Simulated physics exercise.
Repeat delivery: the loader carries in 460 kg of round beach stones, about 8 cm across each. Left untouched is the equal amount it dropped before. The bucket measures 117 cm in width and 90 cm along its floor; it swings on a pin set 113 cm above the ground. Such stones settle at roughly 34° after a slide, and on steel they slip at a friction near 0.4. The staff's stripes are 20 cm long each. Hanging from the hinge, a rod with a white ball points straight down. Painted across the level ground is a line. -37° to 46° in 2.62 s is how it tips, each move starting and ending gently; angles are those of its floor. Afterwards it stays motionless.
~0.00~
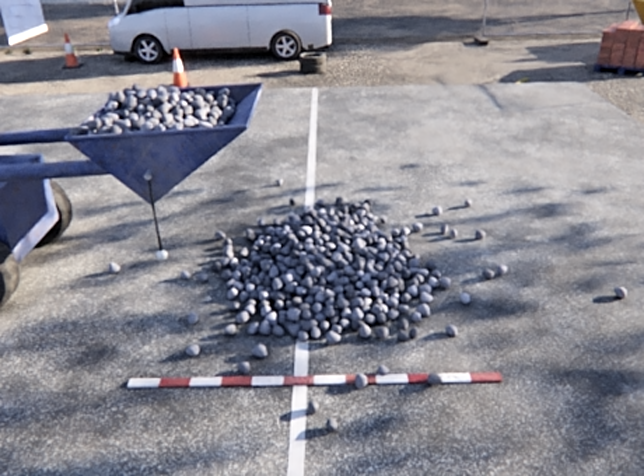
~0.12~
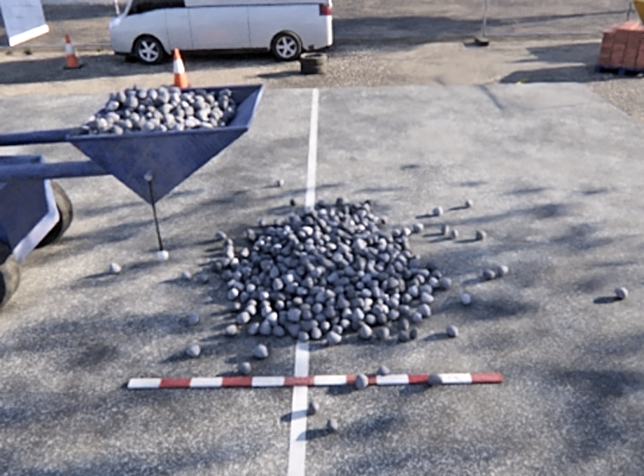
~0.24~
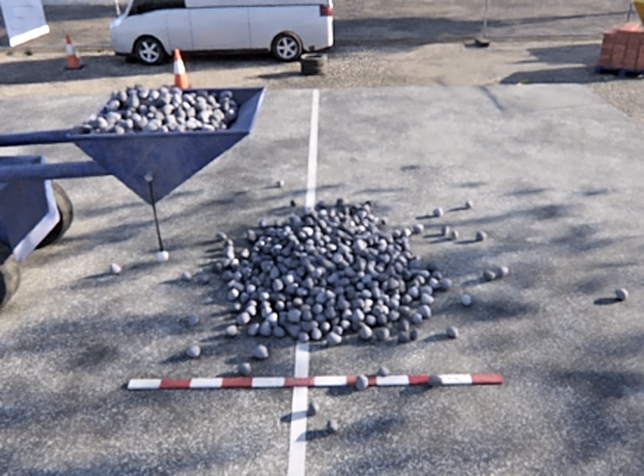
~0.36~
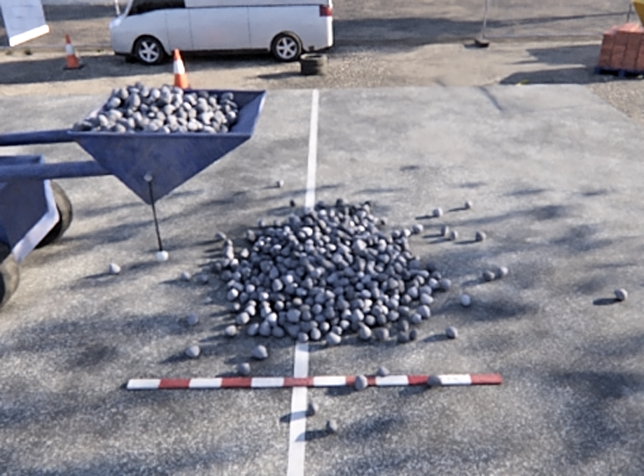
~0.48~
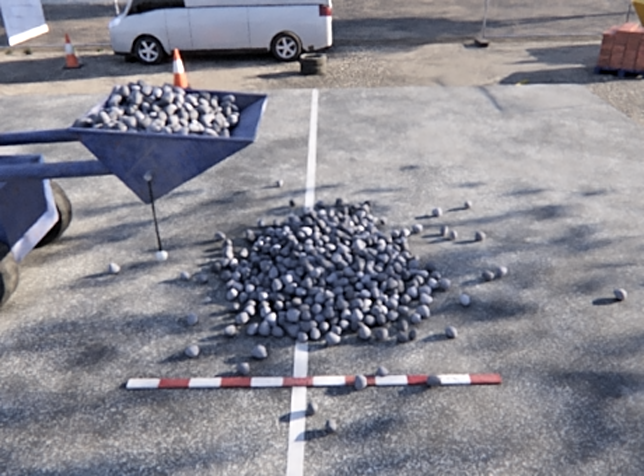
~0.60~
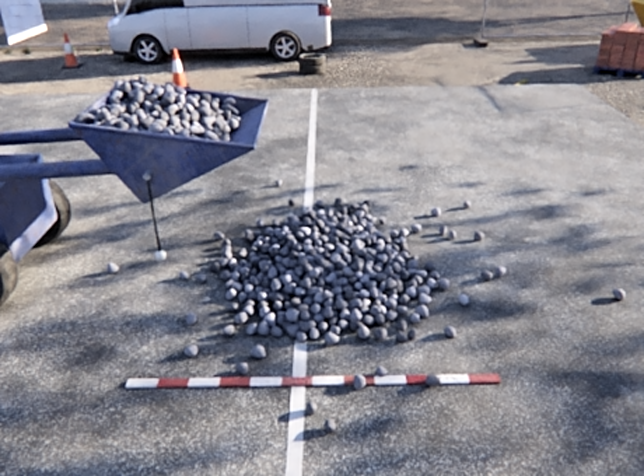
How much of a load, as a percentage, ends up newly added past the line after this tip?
26 %.
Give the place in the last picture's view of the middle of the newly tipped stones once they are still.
(274, 255).
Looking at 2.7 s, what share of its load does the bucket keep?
About 0 per cent is held.
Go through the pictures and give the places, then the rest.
Lip at (247, 127), floor tilted -37°, highest stones at (158, 94). The earlier load is highest near (312, 250), 19 cm above ground level, 33 % short of the line, 67 % past the line, in the first picture.
Lip at (248, 129), floor tilted -36°, highest stones at (152, 95); the stones move at 0.0 m/s on average, in the second picture.
The bucket is at -35°, its lip at (250, 132); the top of the load is at (148, 95); the stones move at 0.1 m/s on average, in the third picture.
The bucket is at -33°, its lip at (251, 136); the top of the load is at (143, 93); the stones move at 0.1 m/s on average, in the fourth picture.
The bucket is at -30°, its lip at (253, 141); the top of the load is at (139, 91); the stones move at 0.1 m/s on average, in the fifth picture.
Lip at (254, 148), floor tilted -26°, highest stones at (135, 88); the stones move at 0.1 m/s on average, in the sixth picture.
After 2.0 s the floor is at 33°; in per cent of one load, 70 in the bucket, 61 short of the line, 69 past the line; the foremost stones are at (482, 242).
After 2.7 s the floor is at 46°; in per cent of one load, 0 in the bucket, 108 short of the line, 92 past the line; the foremost stones are at (482, 242).
After 3.1 s the floor is at 46°; in per cent of one load, 0 in the bucket, 107 short of the line, 93 past the line; the foremost stones are at (482, 242).
After 5.8 s the floor is at 46°; in per cent of one load, 0 in the bucket, 107 short of the line, 93 past the line; the foremost stones are at (482, 242). Net gain past the line, 26.
